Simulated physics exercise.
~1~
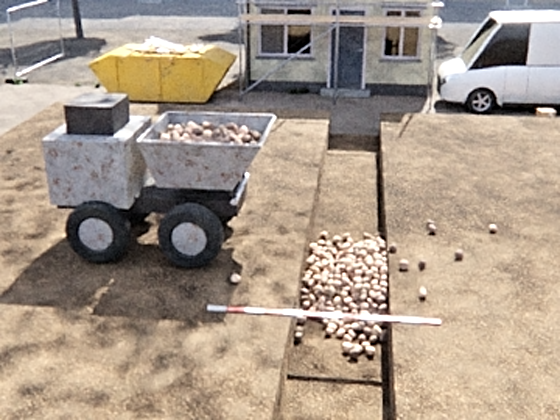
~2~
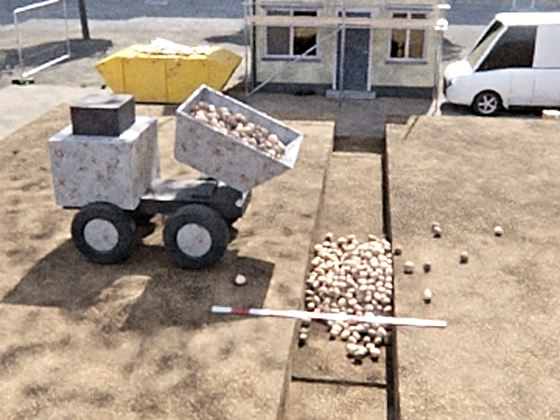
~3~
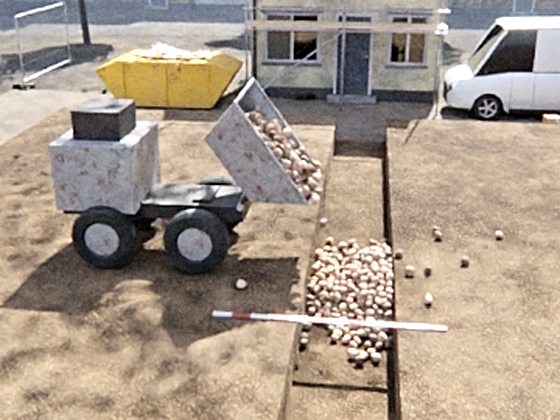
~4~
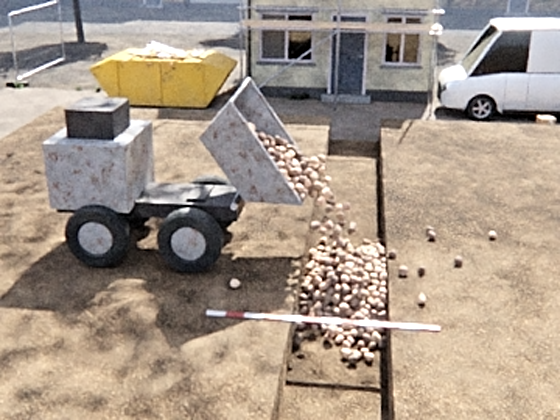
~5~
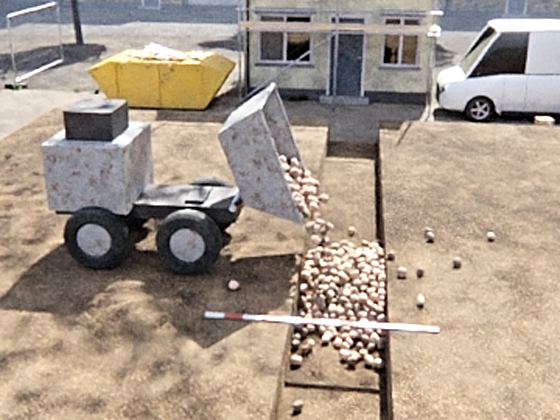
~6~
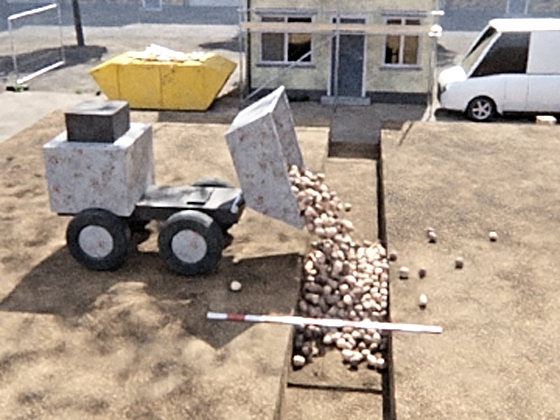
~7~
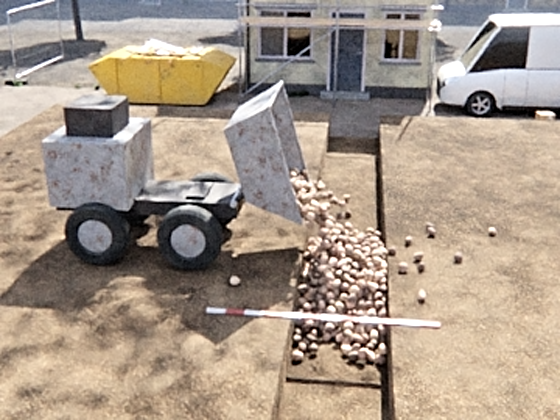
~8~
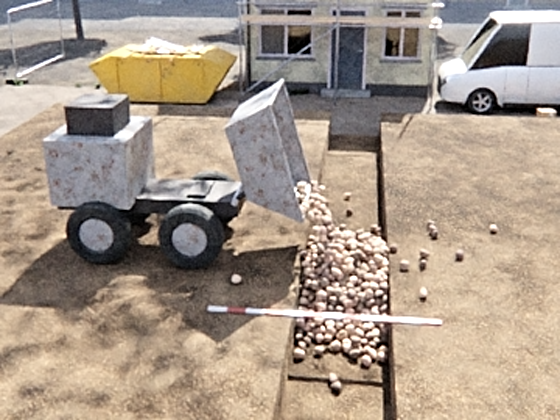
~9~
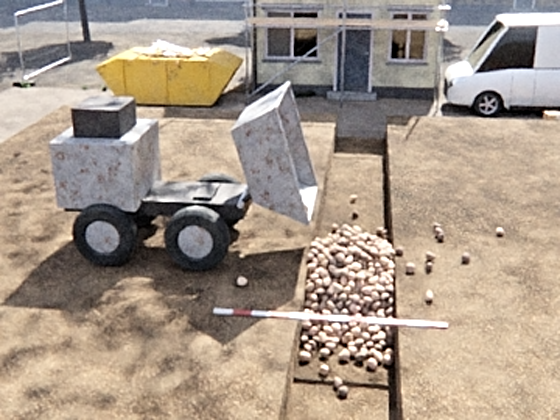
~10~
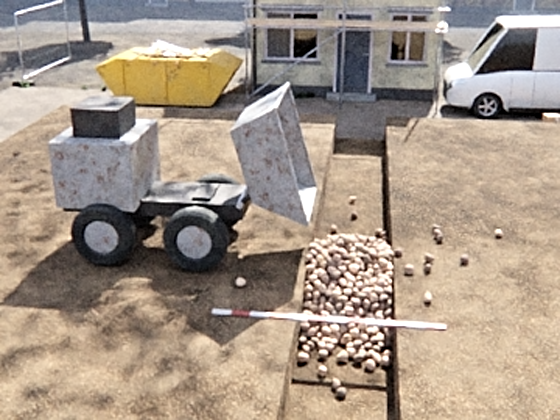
On a sunlit dirt lot seen from above, a narrow trench runs toward a pale building, with a yellow skip behind and a white van at right. A grey, speckled dumper with black tyres stands left of the trench, its body full of rounded stones, while a similar heap already lies in the trench near a red and white pole. The body tips to the right, pauses steeply as stones begin spilling, then tilts further. The stones pour onto the heap, spreading it along the trench. Finally the raised body is empty, and the larger pile lies still.
